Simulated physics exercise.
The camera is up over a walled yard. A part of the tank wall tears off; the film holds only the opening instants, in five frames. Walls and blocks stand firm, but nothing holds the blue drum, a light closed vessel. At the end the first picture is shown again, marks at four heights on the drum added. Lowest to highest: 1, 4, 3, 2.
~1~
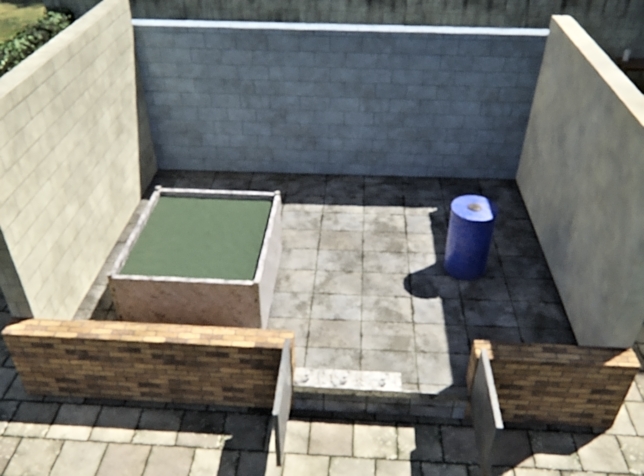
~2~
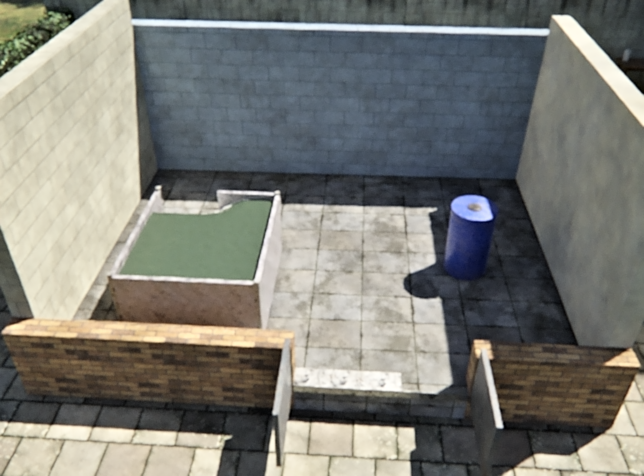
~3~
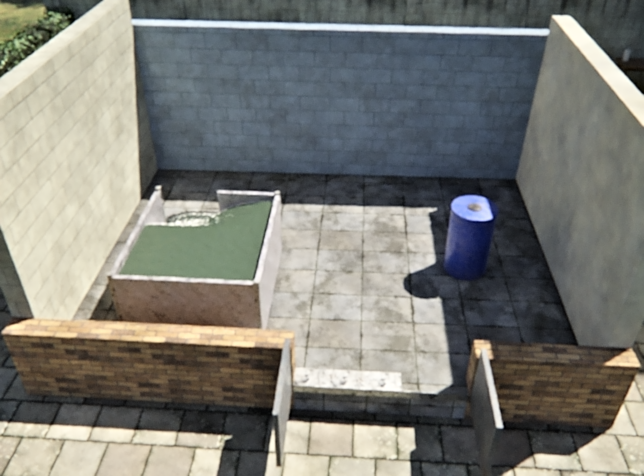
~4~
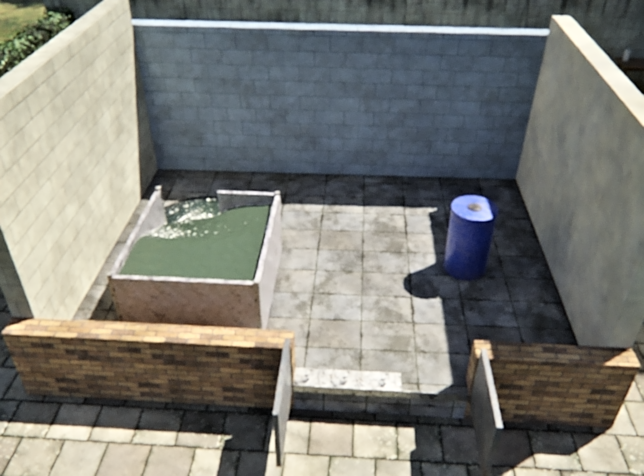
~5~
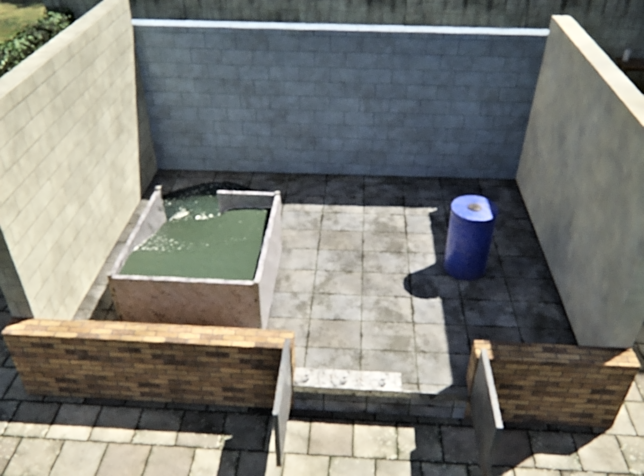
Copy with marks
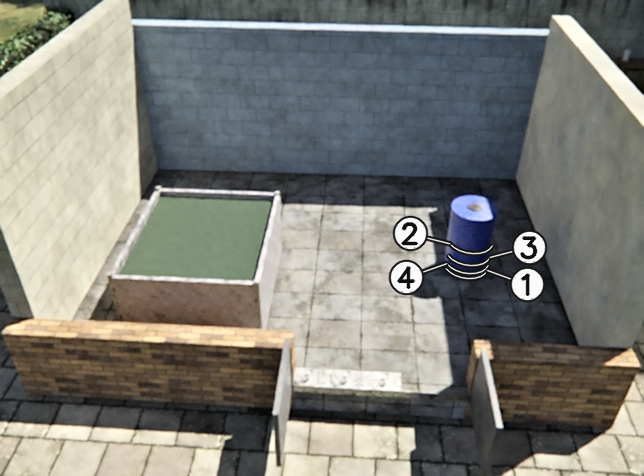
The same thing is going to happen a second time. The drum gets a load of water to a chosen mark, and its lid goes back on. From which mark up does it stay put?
Take 4.
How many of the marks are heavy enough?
Three of the four.
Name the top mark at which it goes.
1.
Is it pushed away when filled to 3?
No, that is safe.
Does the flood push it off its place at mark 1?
Yes, it does.
On the marked copy, 1 at (468, 278); 2 at (473, 253); 3 at (470, 265); 4 at (469, 273); from the bottom up 1, 4, 3, 2.
Choosing 1, it is pushed about twice its own width away.
Choosing 2, it does not move.
Choosing 3, it does not move.
Choosing 4, it does not move.
